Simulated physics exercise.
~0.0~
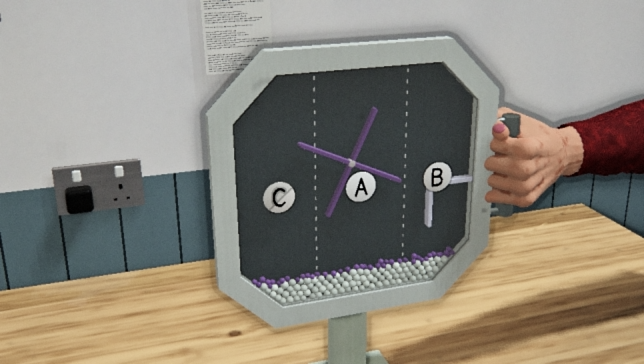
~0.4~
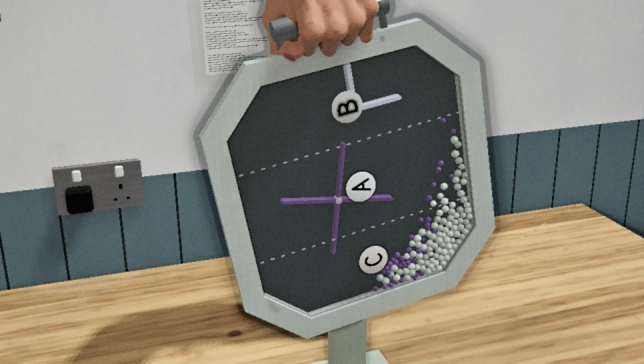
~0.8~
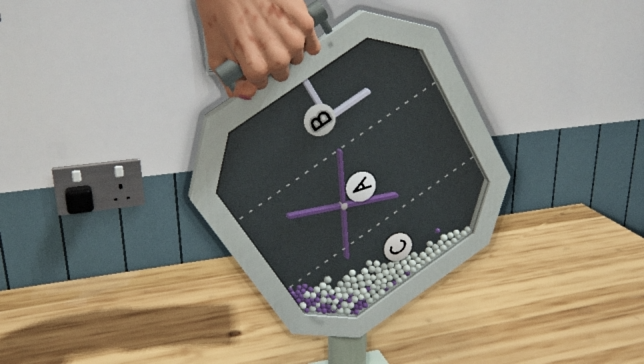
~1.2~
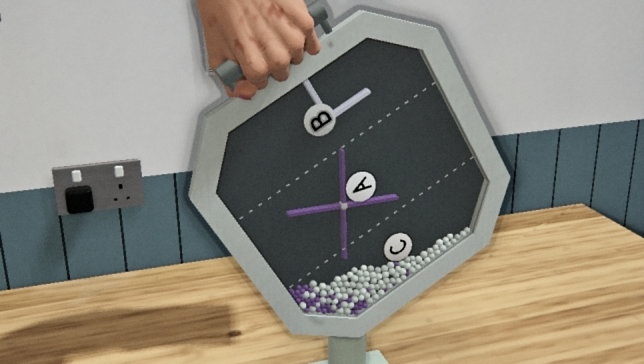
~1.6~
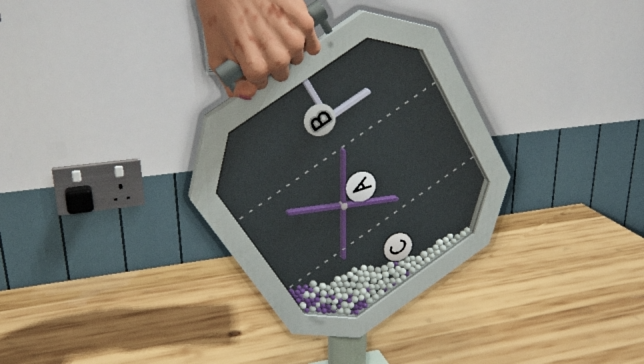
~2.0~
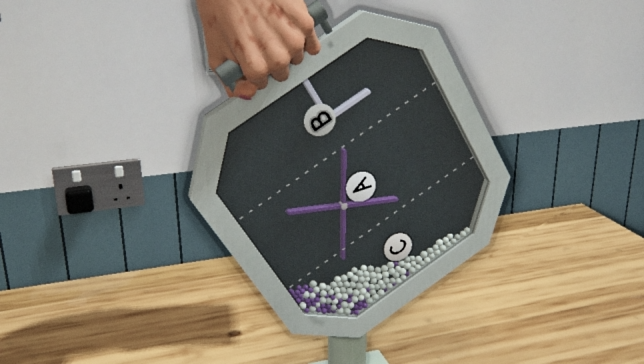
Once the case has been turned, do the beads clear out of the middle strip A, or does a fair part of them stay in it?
They clear out of strip A, which is left with hardly any, as is strip B. Plenty of the beads lie in strip C.
